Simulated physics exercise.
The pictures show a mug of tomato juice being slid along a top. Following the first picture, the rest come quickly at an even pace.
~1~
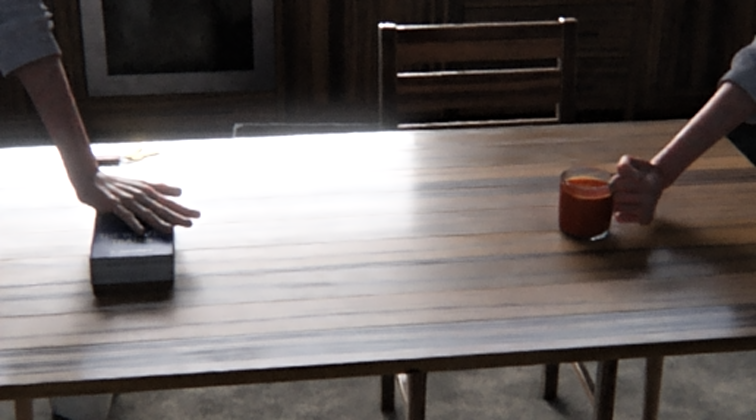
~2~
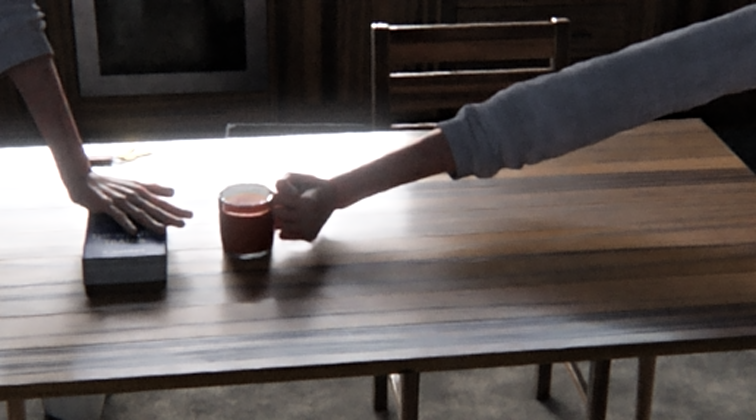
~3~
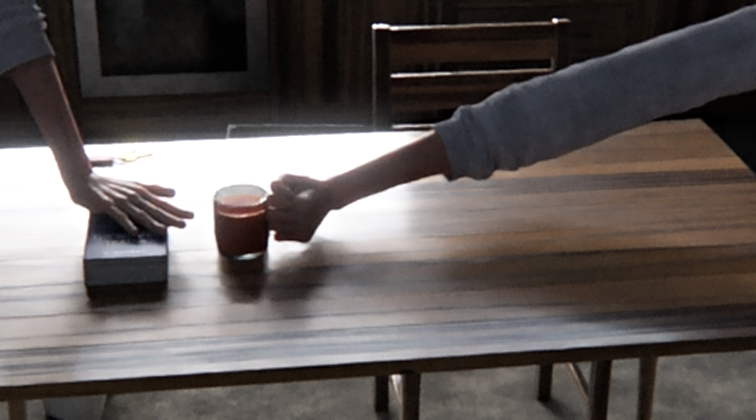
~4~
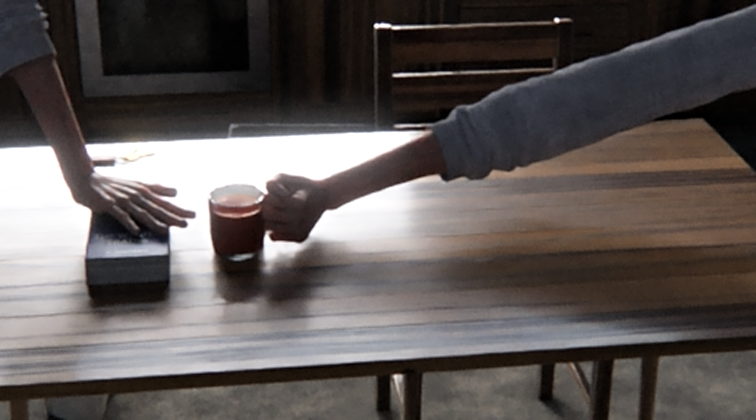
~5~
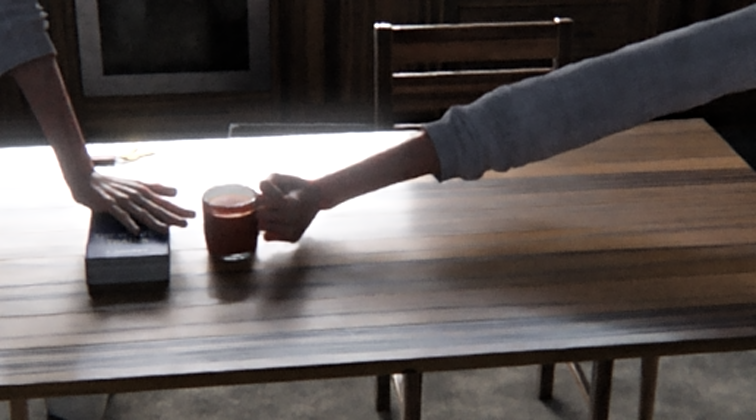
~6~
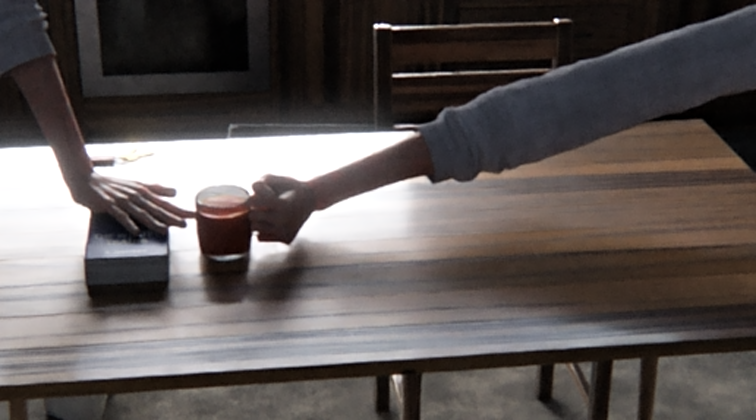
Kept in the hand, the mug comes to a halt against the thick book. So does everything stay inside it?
Well, it will not brim over, I reckon.
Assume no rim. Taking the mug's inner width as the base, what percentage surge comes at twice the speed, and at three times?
20 %, then 35 %.
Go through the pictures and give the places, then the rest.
The first picture shows at rest; mug (586, 201) about three quarters full; thick book (134, 240).
The second picture shows under way; mug about three quarters full, surface at (246, 205).
In the third picture, 5 px further; mug (242, 219) about three quarters full.
In the fourth picture, 5 px further; mug about three quarters full, surface at (236, 206).
In the fifth picture, 5 px further; mug (231, 219) about three quarters full.
In the sixth picture, 5 px further; mug about three quarters full, surface at (223, 206); thick book (129, 241).
Next, the mug meets the thick book.
After that, the tomato juice surges up the wall; the wave climbs under half way to the rim.
Finally, the mug stands at the thick book; its rim is dry.
